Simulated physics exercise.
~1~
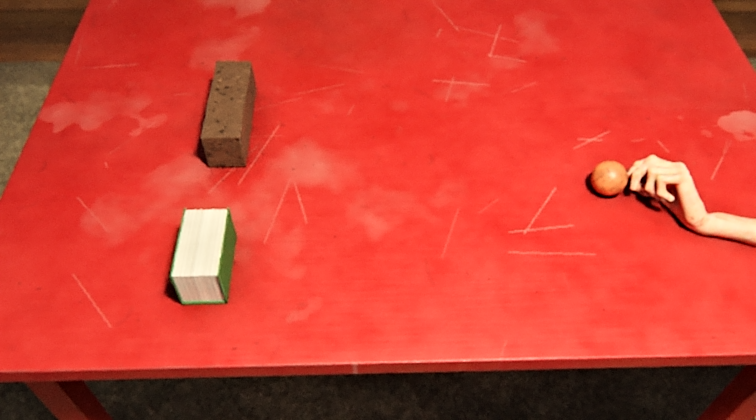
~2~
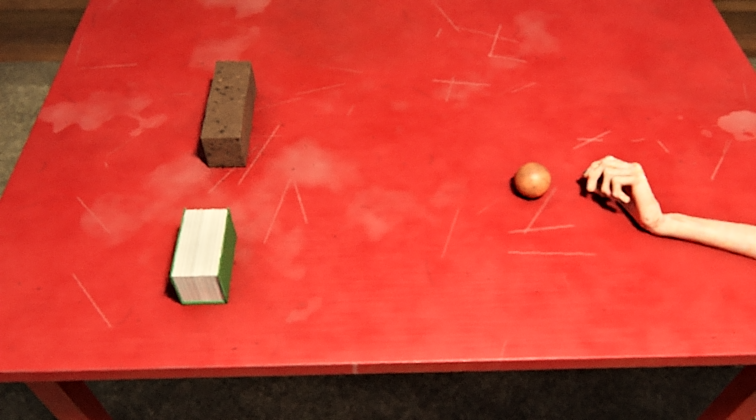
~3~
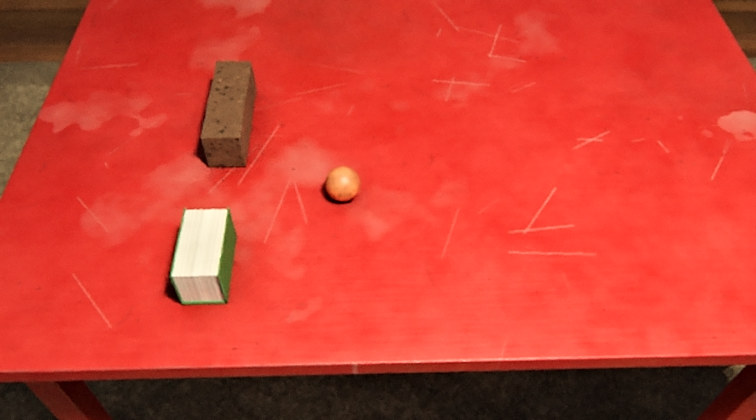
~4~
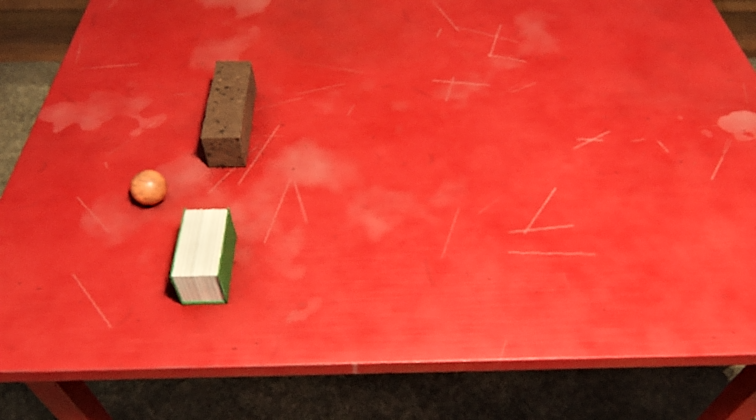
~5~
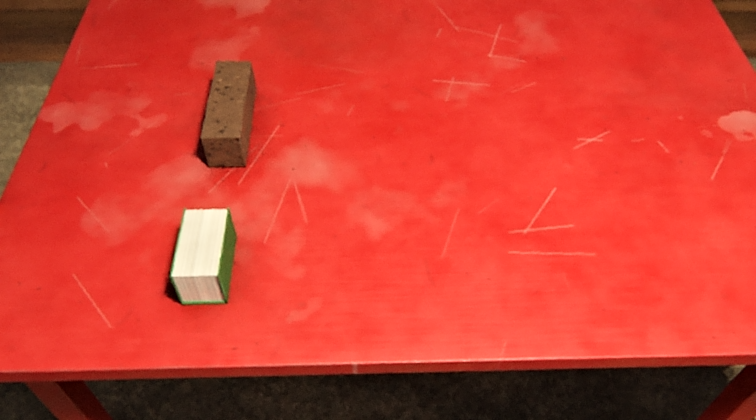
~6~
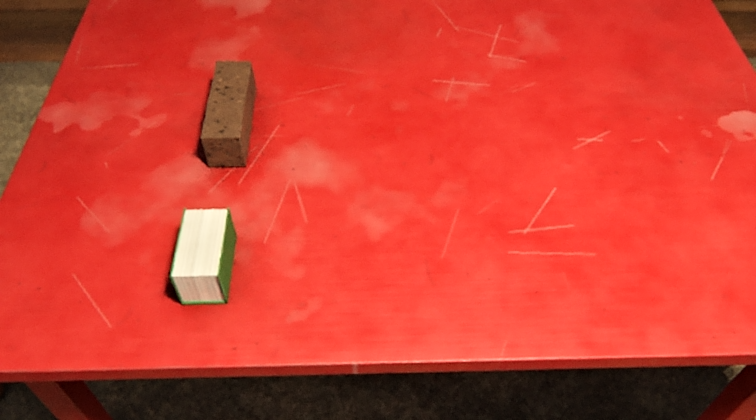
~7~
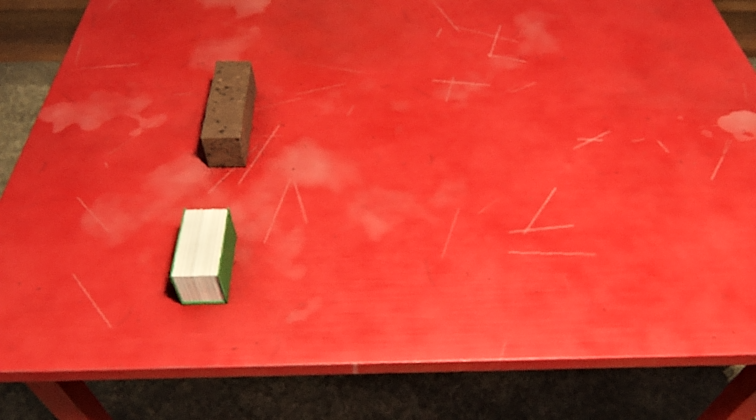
On a scratched red table, a hand sent an orange ball rolling left and drew back, and the ball passed through the gap between a brown brick and a green book without touching either, then went out of sight, leaving both blocks standing.
